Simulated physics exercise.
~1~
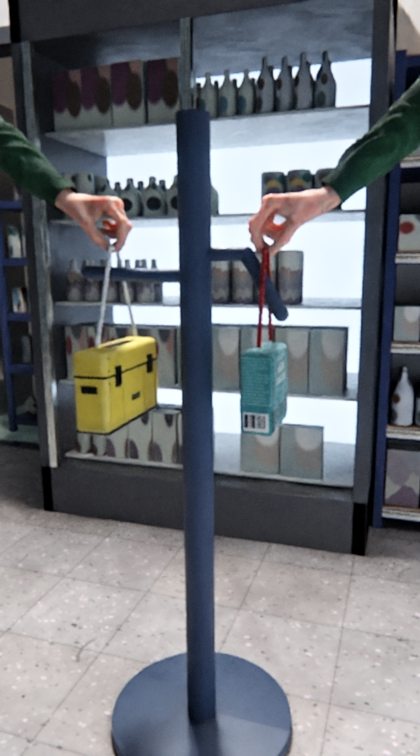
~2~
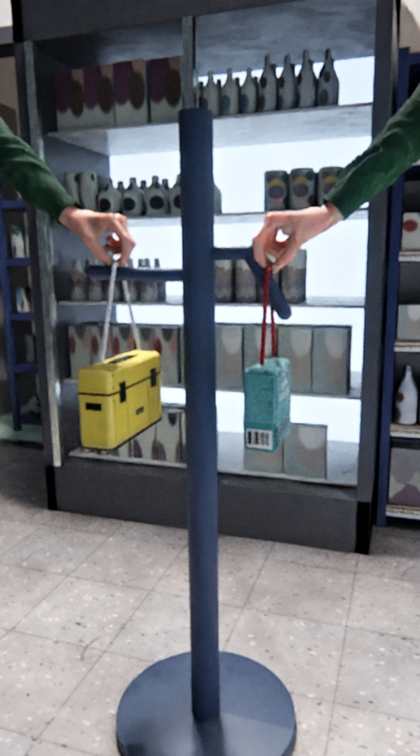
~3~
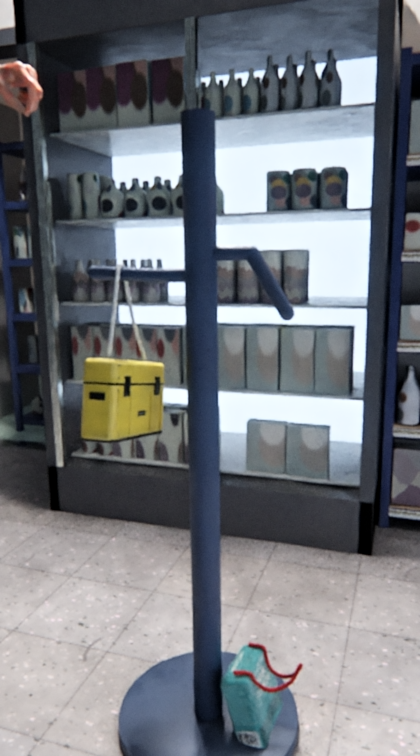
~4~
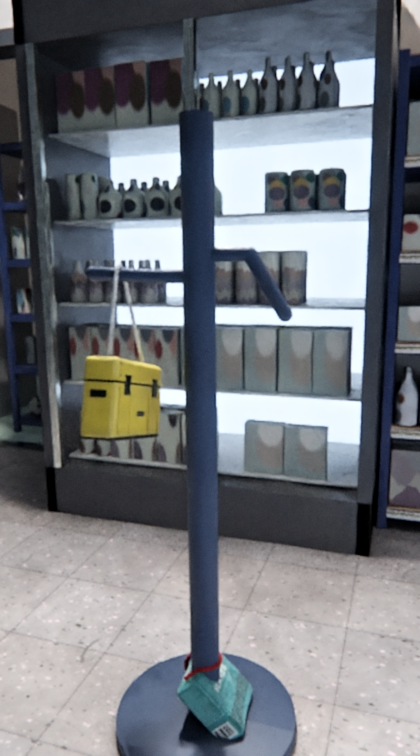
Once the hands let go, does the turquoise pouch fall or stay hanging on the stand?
The turquoise pouch falls and ends up at the foot of the stand, while the yellow case stays hanging.
